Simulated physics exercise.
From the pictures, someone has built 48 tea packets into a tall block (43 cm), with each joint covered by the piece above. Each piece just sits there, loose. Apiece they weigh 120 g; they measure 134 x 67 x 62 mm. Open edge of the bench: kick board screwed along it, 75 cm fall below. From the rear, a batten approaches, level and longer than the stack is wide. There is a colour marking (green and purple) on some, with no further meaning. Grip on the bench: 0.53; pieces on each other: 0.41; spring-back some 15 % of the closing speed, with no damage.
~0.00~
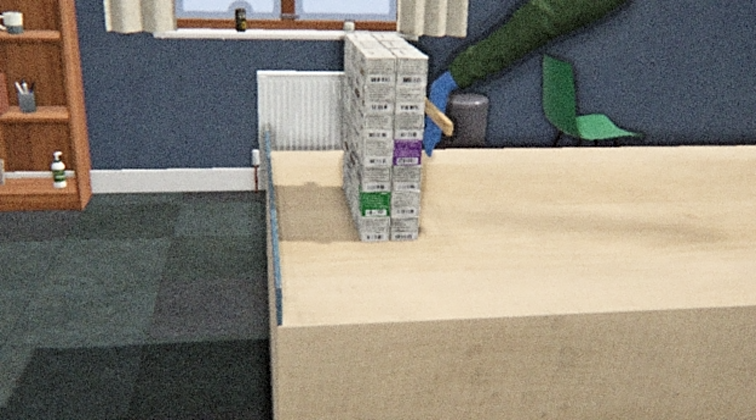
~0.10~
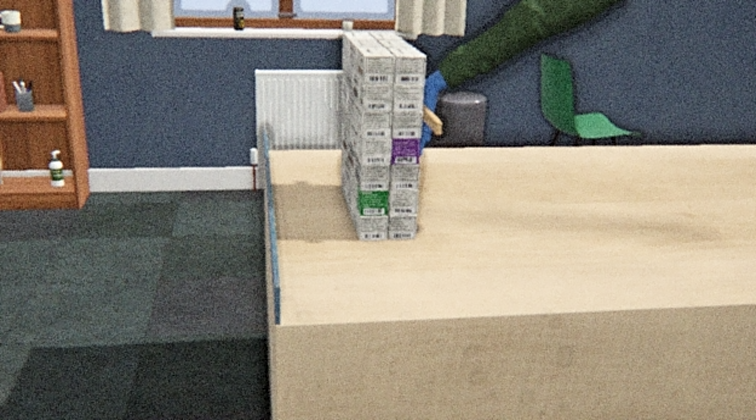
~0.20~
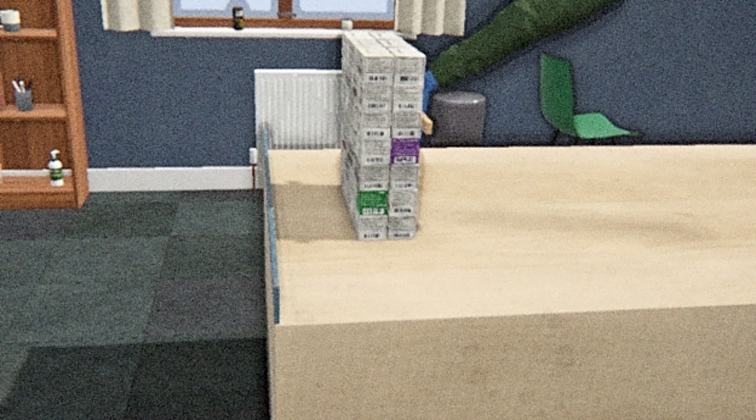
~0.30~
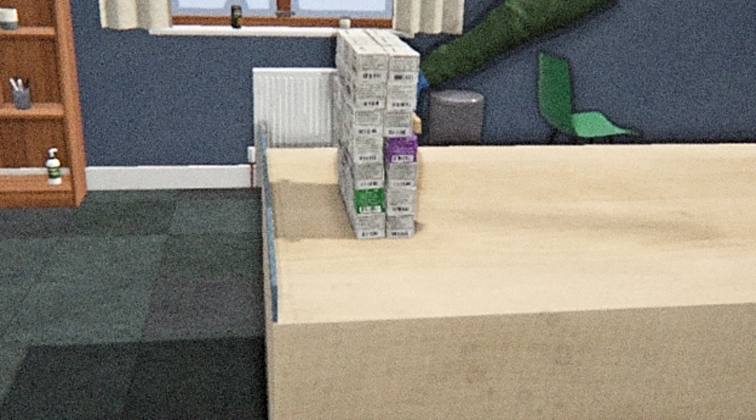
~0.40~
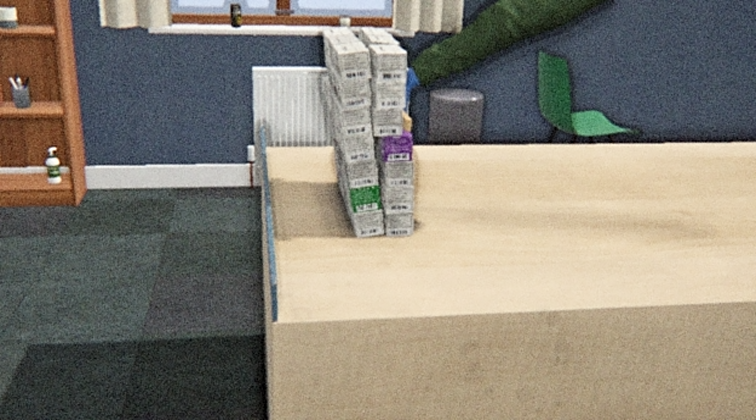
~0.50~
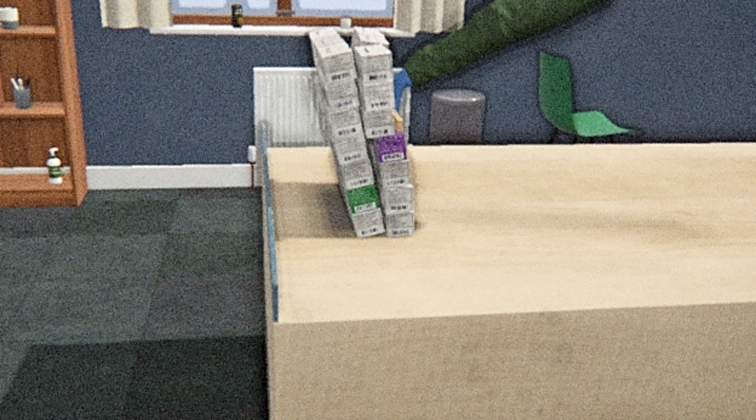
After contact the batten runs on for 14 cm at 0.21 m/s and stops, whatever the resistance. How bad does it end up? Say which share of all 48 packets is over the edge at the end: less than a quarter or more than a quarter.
The share is upwards of a quarter.
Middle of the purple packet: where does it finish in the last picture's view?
Near (311, 198).
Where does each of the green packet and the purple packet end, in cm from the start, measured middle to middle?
Green ends up 14 cm away; purple ends up 24 cm away.
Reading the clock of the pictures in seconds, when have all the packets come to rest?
Close to 2.0 seconds, I'd say.
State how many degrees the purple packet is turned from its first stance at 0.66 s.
Rotation: Approx. 20°.
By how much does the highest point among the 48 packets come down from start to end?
I make it close to 23 cm.
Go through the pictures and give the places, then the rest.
In the first frame (pixels give the middle of a visible side), batten (450, 129) 46 mm from the stack; purple packet (408, 153); green packet (376, 205); none has stirred.
The second frame shows batten (439, 128) 25 mm from the stack; purple packet (406, 152).
The third frame shows batten (429, 128) 4 mm from the stack; purple packet (405, 152).
The fourth frame shows batten (418, 127) 17 mm in; green packet (370, 202); movement in 27 of them.
The fifth frame shows batten (408, 126) 38 mm in; green packet (366, 200) 8° from how it stood; purple packet (399, 149) 11 mm from its place; steepest lean 8°, the packet at (355, 94); movement in 38 of them.
The sixth frame shows batten (400, 126) 59 mm in; green packet (364, 200) 13° from how it stood; purple packet (392, 149) 8° from how it stood; steepest lean 13°, the packet at (343, 96); movement in 44 of them.
After 0.66 s, none of the 48 packets over the edge, 42 disturbed; green packet 25° from how it stood; purple packet 20° from how it stood.
After 0.82 s, none of the 48 packets over the edge, 42 disturbed; green packet 50° from how it stood; purple packet 47° from how it stood, 26 mm lower.
After 1.08 s, 11 of the 48 packets over the edge; purple packet on its side; green packet on its side.
After 1.46 s, 18 of the 48 packets over the edge; green packet on its side; purple packet on its side.
In the end (2.4 s), 18 of the 48 packets over the edge; green packet on its side; purple packet on its side. That is 38 per cent. From the last view, middles, green packet near (317, 223), purple packet near (311, 198).
